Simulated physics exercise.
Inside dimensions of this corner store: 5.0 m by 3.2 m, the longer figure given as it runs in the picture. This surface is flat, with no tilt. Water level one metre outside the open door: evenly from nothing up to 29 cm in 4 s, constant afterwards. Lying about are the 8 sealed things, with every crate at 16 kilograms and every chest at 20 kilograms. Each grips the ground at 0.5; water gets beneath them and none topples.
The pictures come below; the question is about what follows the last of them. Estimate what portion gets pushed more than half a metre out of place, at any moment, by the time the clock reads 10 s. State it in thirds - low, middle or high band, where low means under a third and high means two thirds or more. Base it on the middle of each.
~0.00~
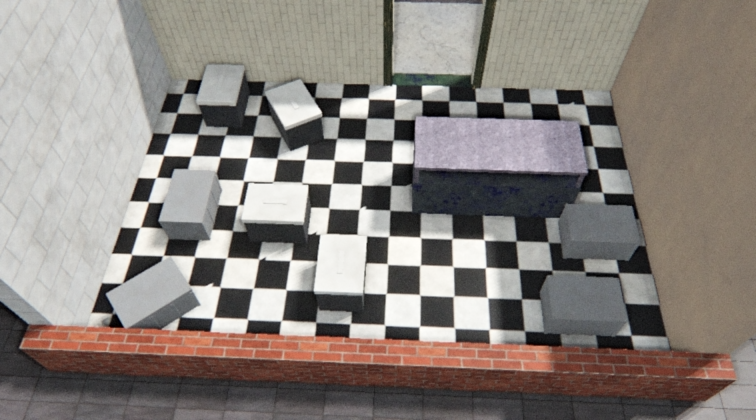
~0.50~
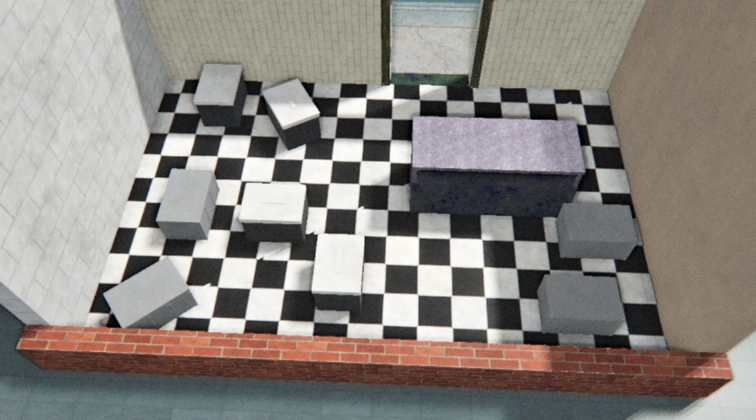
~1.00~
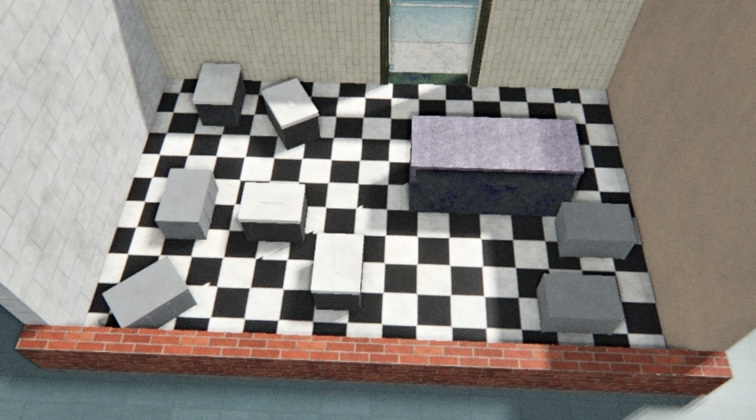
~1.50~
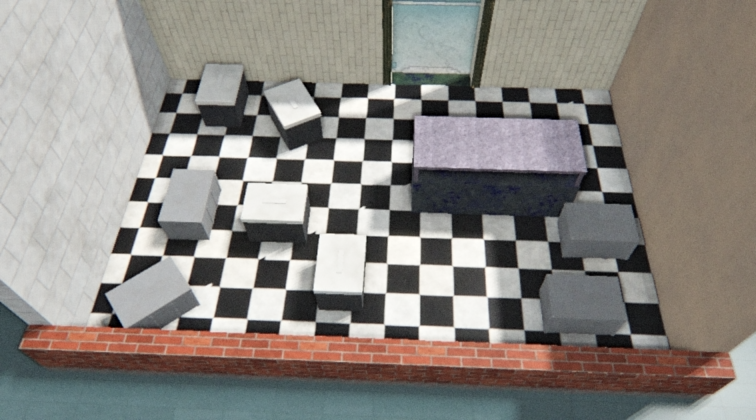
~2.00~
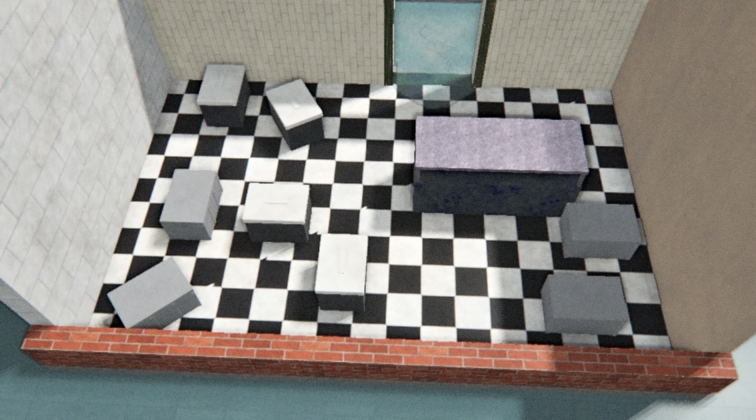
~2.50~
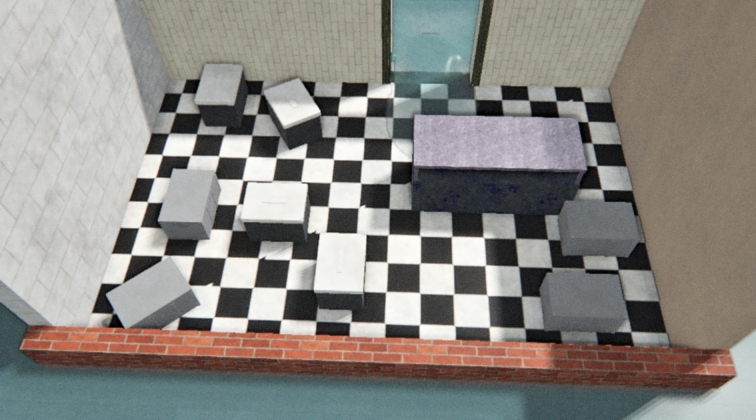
Middle band.
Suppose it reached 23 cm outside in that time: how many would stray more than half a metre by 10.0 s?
2.
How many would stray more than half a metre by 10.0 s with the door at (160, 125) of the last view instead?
The count would be 3.
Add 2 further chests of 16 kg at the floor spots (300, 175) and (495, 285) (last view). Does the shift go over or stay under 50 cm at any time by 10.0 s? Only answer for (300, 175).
Result: Exceeded.
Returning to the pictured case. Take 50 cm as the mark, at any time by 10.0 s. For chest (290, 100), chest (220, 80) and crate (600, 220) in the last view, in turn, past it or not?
Taking them in turn, the first is within the limit, the second within the limit and the third beyond the limit.
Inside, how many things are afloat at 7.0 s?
At that time the total is 0.
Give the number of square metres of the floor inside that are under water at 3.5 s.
That flooded area is roughly 3.5 m2.
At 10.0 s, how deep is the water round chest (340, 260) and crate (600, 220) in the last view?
Roughly 8 and 8 cm.
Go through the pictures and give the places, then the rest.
In the first picture, a crate at (586, 298) rests on the ground; a chest at (275, 202) rests on the ground; 0.0 m2 under water; 0 of 8 have shifted.
In the second picture, a crate at (584, 297), on the bottom; a chest at (273, 202), on the bottom; 0.0 m2 under water; 0 of 8 have shifted.
In the third picture, a crate at (583, 296) rests on the ground; a chest at (272, 201) rests on the ground; 0.0 m2 under water; 0 of 8 have shifted.
In the fourth picture, a crate at (586, 297) rests on the ground; a chest at (274, 202) rests on the ground; water covers 0.0 m2; 0 of 8 have shifted.
In the fifth picture, a crate at (587, 297), on the bottom; a chest at (276, 202) rests on the ground; water covers 0.2 m2; 0 of 8 have shifted.
In the sixth picture, a crate at (586, 295), on the bottom; a chest at (274, 201) rests on the ground; 0.9 m2 under water; 0 of 8 have shifted.
After 3.5 s 0 of 8 are over 50 cm from their spots; 0 afloat.
After 4.5 s 0 of 8 are over 50 cm from their spots; 0 afloat.
After 7.0 s 1 of 8 are over 50 cm from their spots; 0 afloat.
After 10.0 s 3 of 8 are over 50 cm from their spots, and 3 have been at some point; 5 afloat.
